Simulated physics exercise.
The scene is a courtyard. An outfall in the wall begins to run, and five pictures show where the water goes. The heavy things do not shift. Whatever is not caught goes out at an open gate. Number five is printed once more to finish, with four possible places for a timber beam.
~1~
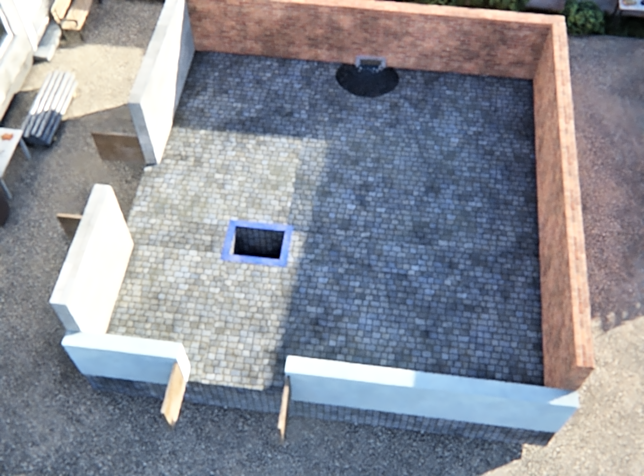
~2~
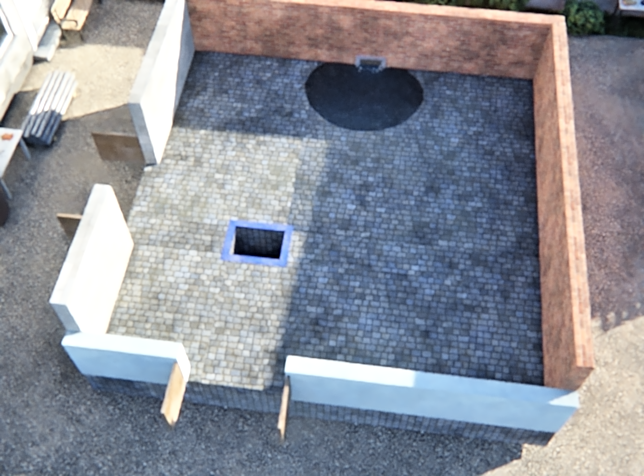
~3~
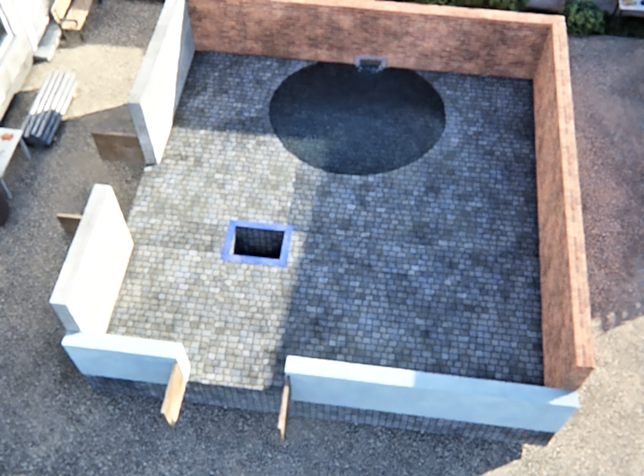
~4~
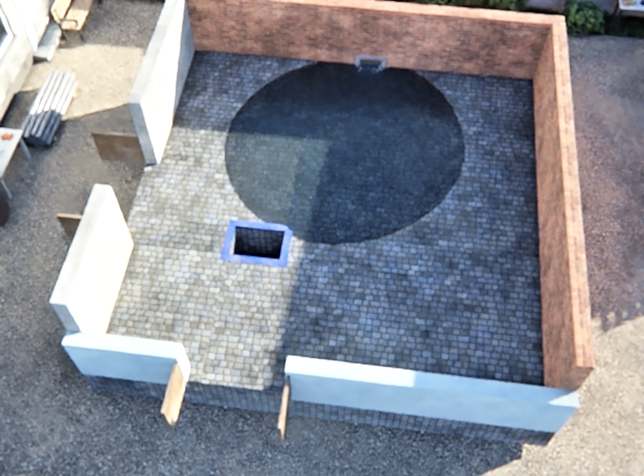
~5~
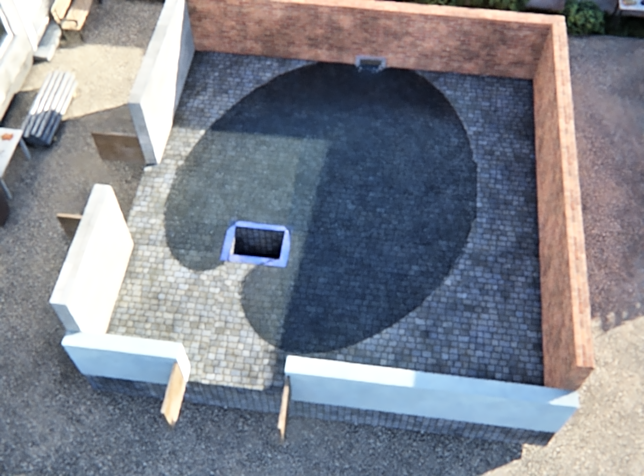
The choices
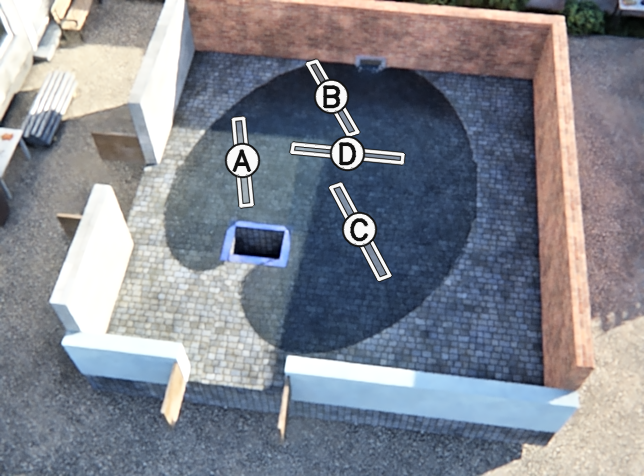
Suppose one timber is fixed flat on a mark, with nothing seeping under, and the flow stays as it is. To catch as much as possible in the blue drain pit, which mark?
I would pick place A.
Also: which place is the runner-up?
Place C.
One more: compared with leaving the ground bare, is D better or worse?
Worse.
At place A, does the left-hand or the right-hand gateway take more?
The right gate.
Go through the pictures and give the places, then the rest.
In the first frame, outfall at (371, 61); blue drain pit at (257, 243); open gate at (240, 373); open gate at (146, 203); front seen at (368, 93), 2 % of the ground wet; blue drain pit still dry.
In the second frame, front seen at (357, 126), 7 % of the ground wet; blue drain pit still dry.
In the third frame, front seen at (308, 161), 15 % of the ground wet; blue drain pit still dry.
In the fourth frame, front seen at (298, 232), 29 % of the ground wet; blue drain pit still dry.
In the fifth frame, front seen at (302, 340), 45 % of the ground wet; blue drain pit taking water.
On the marked copy, A from (238, 118) to (246, 205); B from (312, 62) to (353, 133); C from (335, 185) to (384, 277); D from (292, 148) to (402, 158).
With A, about 40 % of the stream goes into the blue drain pit, about 55 % out by the gates.
With B, about 8 % of the stream goes into the blue drain pit, about 87 % out by the gates.
With C, about 26 % of the stream goes into the blue drain pit, about 71 % out by the gates.
With D, about 9 % of the stream goes into the blue drain pit, about 89 % out by the gates.
